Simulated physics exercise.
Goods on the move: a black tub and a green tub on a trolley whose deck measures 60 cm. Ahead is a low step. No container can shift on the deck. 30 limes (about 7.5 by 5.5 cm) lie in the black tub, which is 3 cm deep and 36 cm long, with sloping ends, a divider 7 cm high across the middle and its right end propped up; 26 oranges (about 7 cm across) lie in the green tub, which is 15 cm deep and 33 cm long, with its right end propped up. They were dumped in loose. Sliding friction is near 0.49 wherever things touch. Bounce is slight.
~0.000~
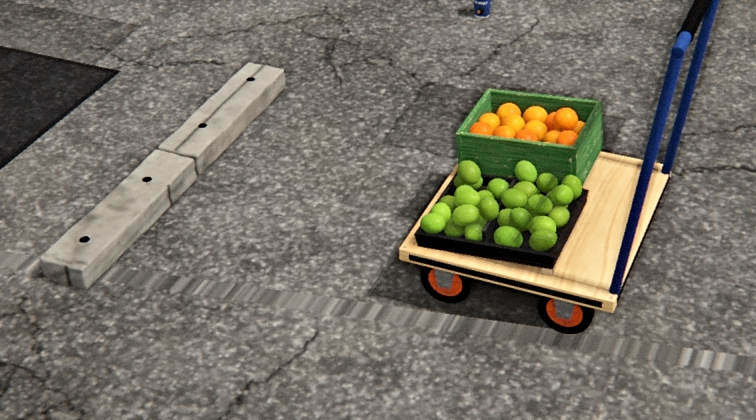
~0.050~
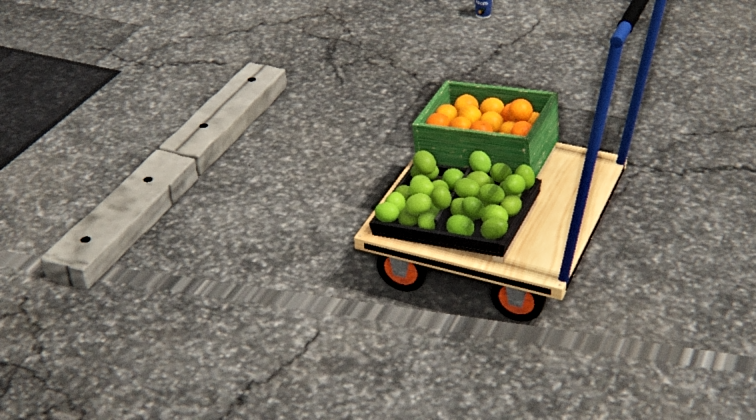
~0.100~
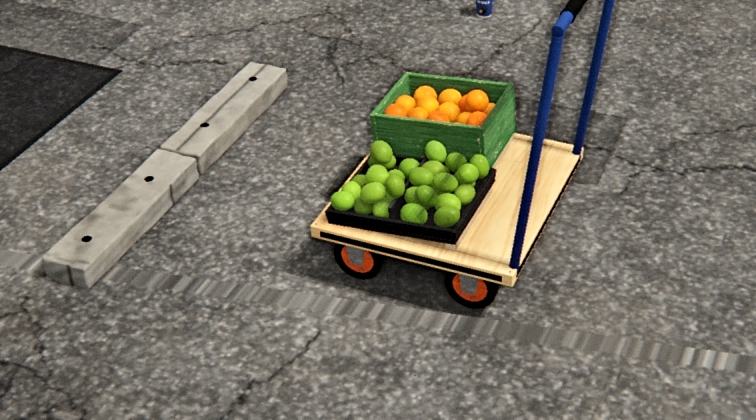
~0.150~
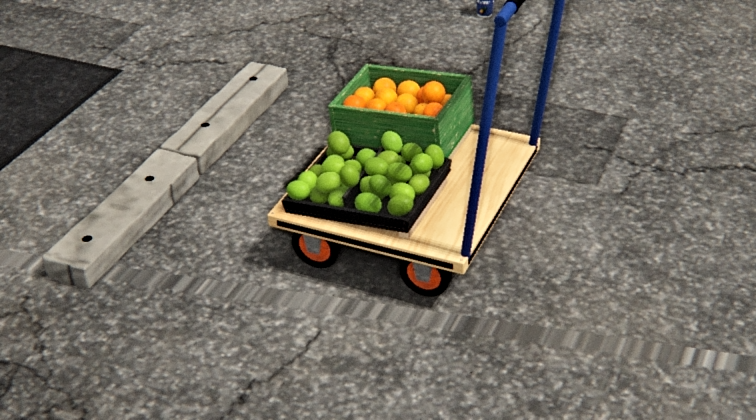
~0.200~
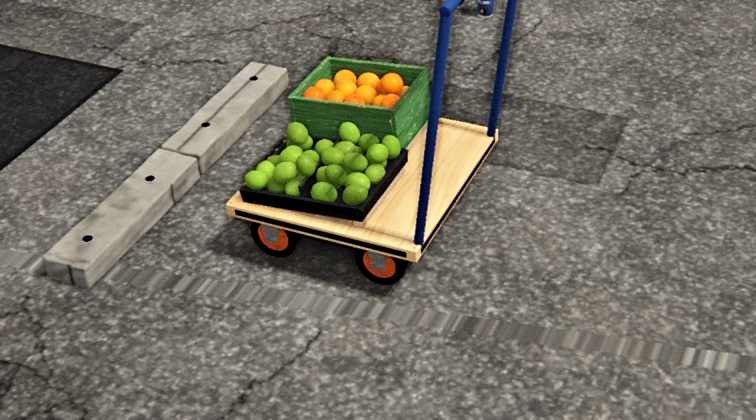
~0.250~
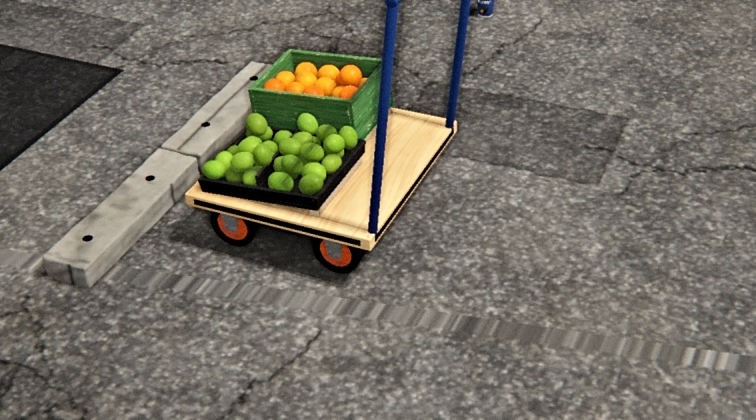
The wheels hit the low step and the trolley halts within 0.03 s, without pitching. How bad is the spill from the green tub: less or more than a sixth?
Out of the green tub go less than a sixth of the oranges.
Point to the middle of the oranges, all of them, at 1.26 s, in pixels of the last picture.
At about (259, 84).
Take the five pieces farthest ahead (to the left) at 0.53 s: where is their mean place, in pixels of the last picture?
Near (72, 141).
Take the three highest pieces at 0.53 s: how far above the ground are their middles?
About 40 cm.
After 0.31 s, contact.
After 0.41 s, black tub 26 in, 4 out and green tub 26 in, 0 out.
After 0.53 s, black tub 22 in, 8 out and green tub 26 in, 0 out.
After 0.76 s, black tub 22 in, 8 out and green tub 26 in, 0 out.
Outcome (at 1.26 s), black tub 22 in, 8 out and green tub 26 in, 0 out. Asked share, 0 of 26, 0 per cent.
